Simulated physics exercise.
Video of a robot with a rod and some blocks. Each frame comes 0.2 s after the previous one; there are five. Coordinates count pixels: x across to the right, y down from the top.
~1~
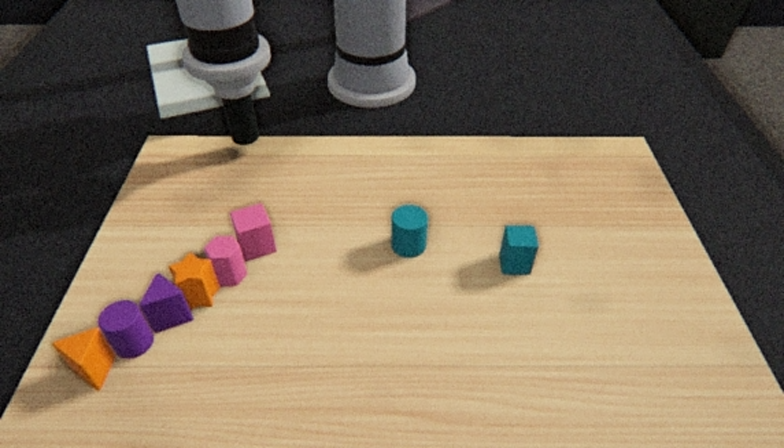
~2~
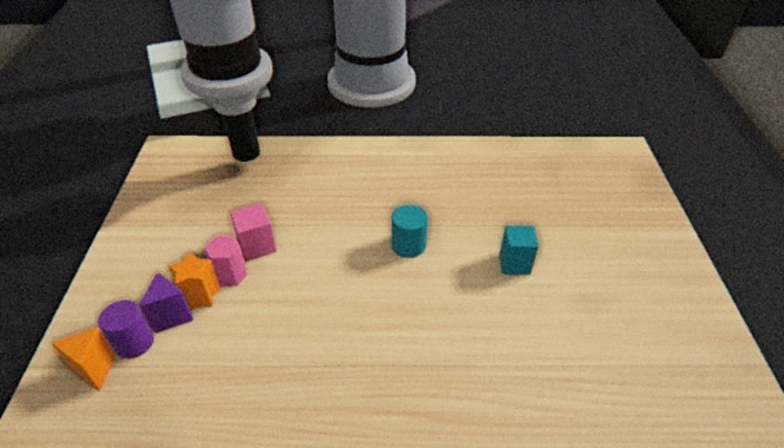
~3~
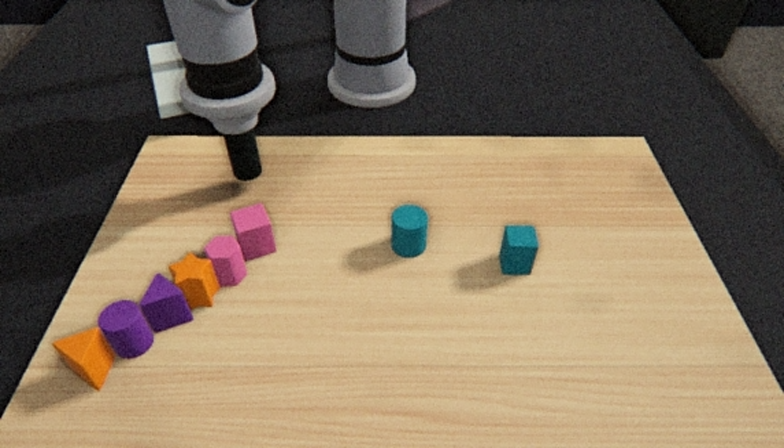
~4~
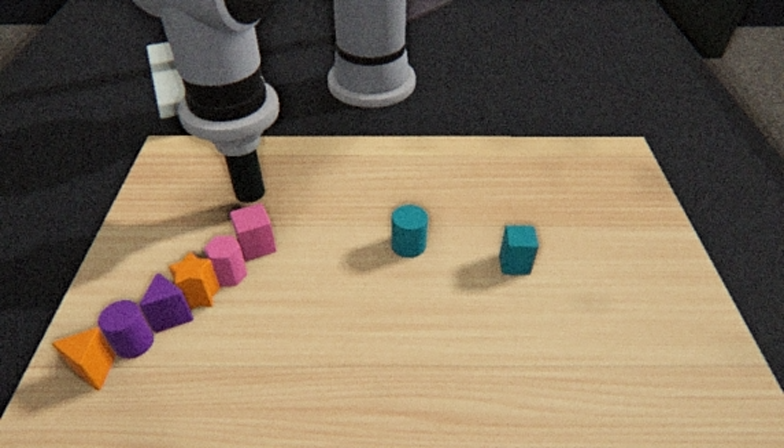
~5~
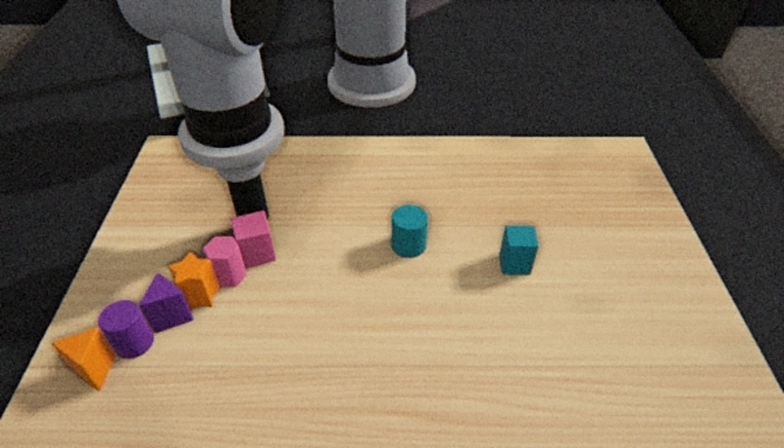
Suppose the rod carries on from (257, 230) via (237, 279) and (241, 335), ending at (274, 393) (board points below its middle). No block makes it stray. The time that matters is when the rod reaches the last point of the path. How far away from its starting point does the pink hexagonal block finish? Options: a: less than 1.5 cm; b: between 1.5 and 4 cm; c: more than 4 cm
Correct choice: C.
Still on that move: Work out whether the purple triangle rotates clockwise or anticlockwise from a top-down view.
That block twists counter-clockwise.
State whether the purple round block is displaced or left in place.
Moved away.
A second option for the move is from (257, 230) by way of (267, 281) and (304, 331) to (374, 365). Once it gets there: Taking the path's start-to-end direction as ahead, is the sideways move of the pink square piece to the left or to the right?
That block drifts right.
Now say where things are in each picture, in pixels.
Rod tip at (246, 138); block tops, purple round block at (118, 315); purple triangle at (159, 289); orange star block at (189, 267); pink hexagonal block at (221, 246); pink square piece at (250, 217), in the first frame.
Rod at (246, 154); blocks unchanged, in the second frame.
Rod at (248, 172); blocks unchanged, in the third frame.
Rod at (250, 193); blocks unchanged, in the fourth frame.
Rod at (253, 218); purple round block at (118, 315); purple triangle at (159, 289); orange star block at (189, 267); pink hexagonal block at (221, 247); pink square piece at (250, 225), in the fifth frame.
On the path given first. One third of the way, rod at (233, 268); purple round block at (105, 322); purple triangle at (142, 299), turned 20° anticlockwise; orange star block at (178, 283), turned 55° clockwise; pink hexagonal block at (213, 277), turned 20° clockwise; pink square piece at (259, 262), turned 60° anticlockwise.
Two thirds of the way, rod at (238, 325); purple round block at (103, 324); purple triangle at (137, 301), turned 30° anticlockwise; orange star block at (176, 286), turned 75° clockwise; pink hexagonal block at (198, 333), turned 80° clockwise; pink square piece at (264, 269), turned 85° anticlockwise.
At the end, rod at (271, 382); purple round block at (103, 324); purple triangle at (137, 301), turned 30° anticlockwise; orange star block at (176, 286), turned 75° clockwise; pink hexagonal block at (200, 337), turned 105° clockwise; pink square piece at (264, 269), turned 85° anticlockwise.
